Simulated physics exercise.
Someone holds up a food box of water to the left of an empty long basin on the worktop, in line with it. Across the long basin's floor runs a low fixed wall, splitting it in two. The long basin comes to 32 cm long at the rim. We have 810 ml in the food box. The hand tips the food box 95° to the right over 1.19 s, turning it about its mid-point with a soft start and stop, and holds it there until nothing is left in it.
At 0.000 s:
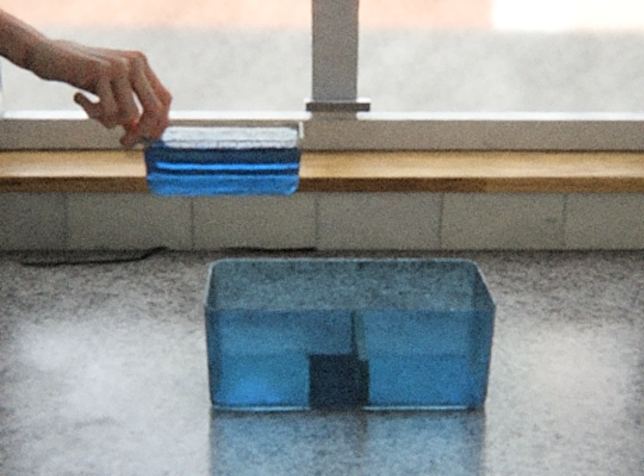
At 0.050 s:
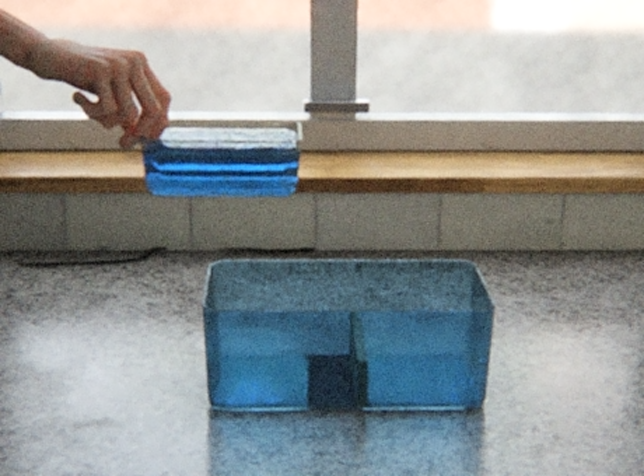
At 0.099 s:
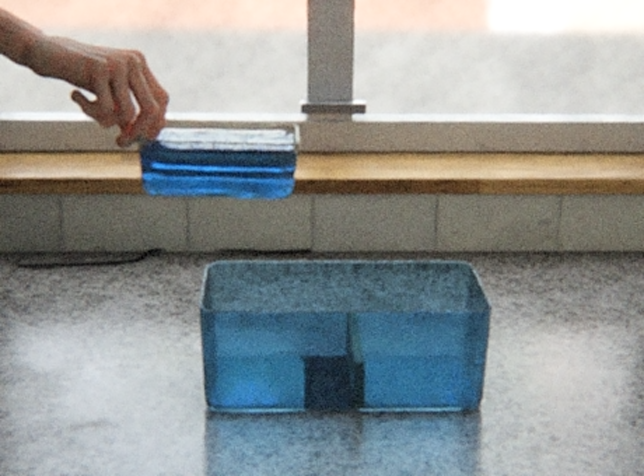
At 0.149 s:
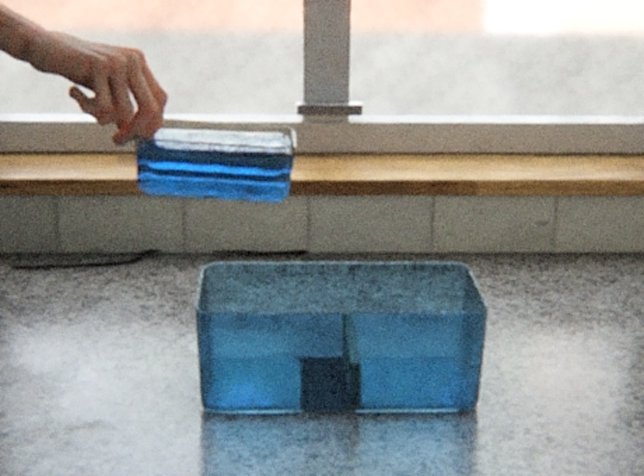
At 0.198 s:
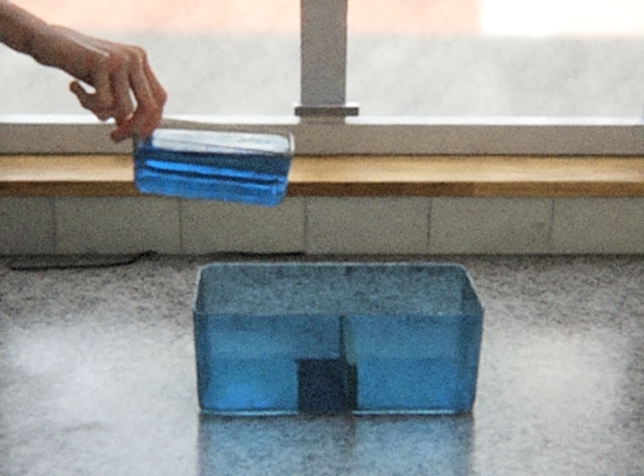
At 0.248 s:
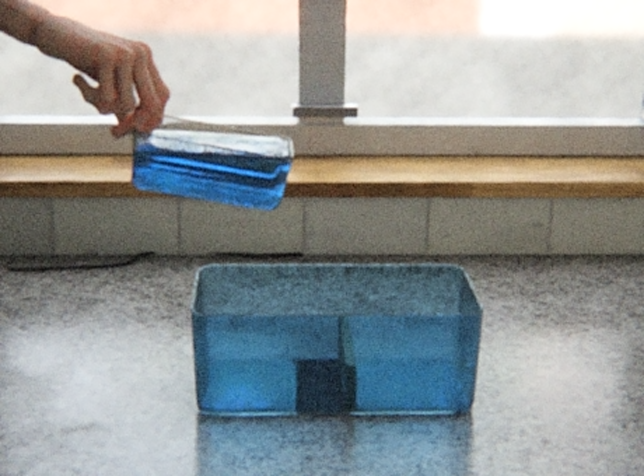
A hand holding a clear container of blue liquid gradually tilting it slightly to the right above a long basin on a worktop.
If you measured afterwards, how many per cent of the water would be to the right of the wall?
About 58 out of 100.
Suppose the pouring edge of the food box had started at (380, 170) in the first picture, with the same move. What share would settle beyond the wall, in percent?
Then I'd expect something near 90 per cent.
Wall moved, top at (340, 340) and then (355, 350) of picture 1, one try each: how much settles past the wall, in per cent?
70 % and 60 %.
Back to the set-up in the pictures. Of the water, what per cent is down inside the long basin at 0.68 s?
Some 20 per cent.
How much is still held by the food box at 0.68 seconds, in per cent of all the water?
38 %.
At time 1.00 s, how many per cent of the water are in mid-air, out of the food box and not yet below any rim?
4 in a hundred, give or take.
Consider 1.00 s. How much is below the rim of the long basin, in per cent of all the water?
I'd say roughly 86 in a hundred of it.
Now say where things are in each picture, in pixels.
In the first picture, tilt 0°; pouring edge (301, 132); surface from (149, 137) to (299, 138); the long basin's rim runs from (208, 285) to (486, 285); the wall's top is at (360, 334).
In the second picture, tilt 0°; pouring edge (300, 133); surface from (148, 137) to (298, 139).
In the third picture, tilt 2°; pouring edge (297, 136); surface from (146, 138) to (295, 141).
In the fourth picture, tilt 4°; pouring edge (294, 139); surface from (142, 139) to (291, 143).
In the fifth picture, tilt 6°; pouring edge (292, 144); surface from (140, 139) to (289, 145).
In the sixth picture, tilt 10°; pouring edge (291, 150); surface from (139, 140) to (290, 146).
After 0.68 s the tilt is 58° and 38 per cent is still to pour, 5 is left of the wall and 16 right of it.
After 1.00 s the tilt is 89° and 8 per cent is still to pour, 27 is left of the wall and 58 right of it.
After 1.33 s the tilt is 95° and 1 per cent is still to pour, 37 is left of the wall and 58 right of it.
After 1.69 s the tilt is 95° and 0 per cent is still to pour, 39 is left of the wall and 58 right of it.
In the end 39 per cent lies left of the wall, 58 right of it and 3 outside.
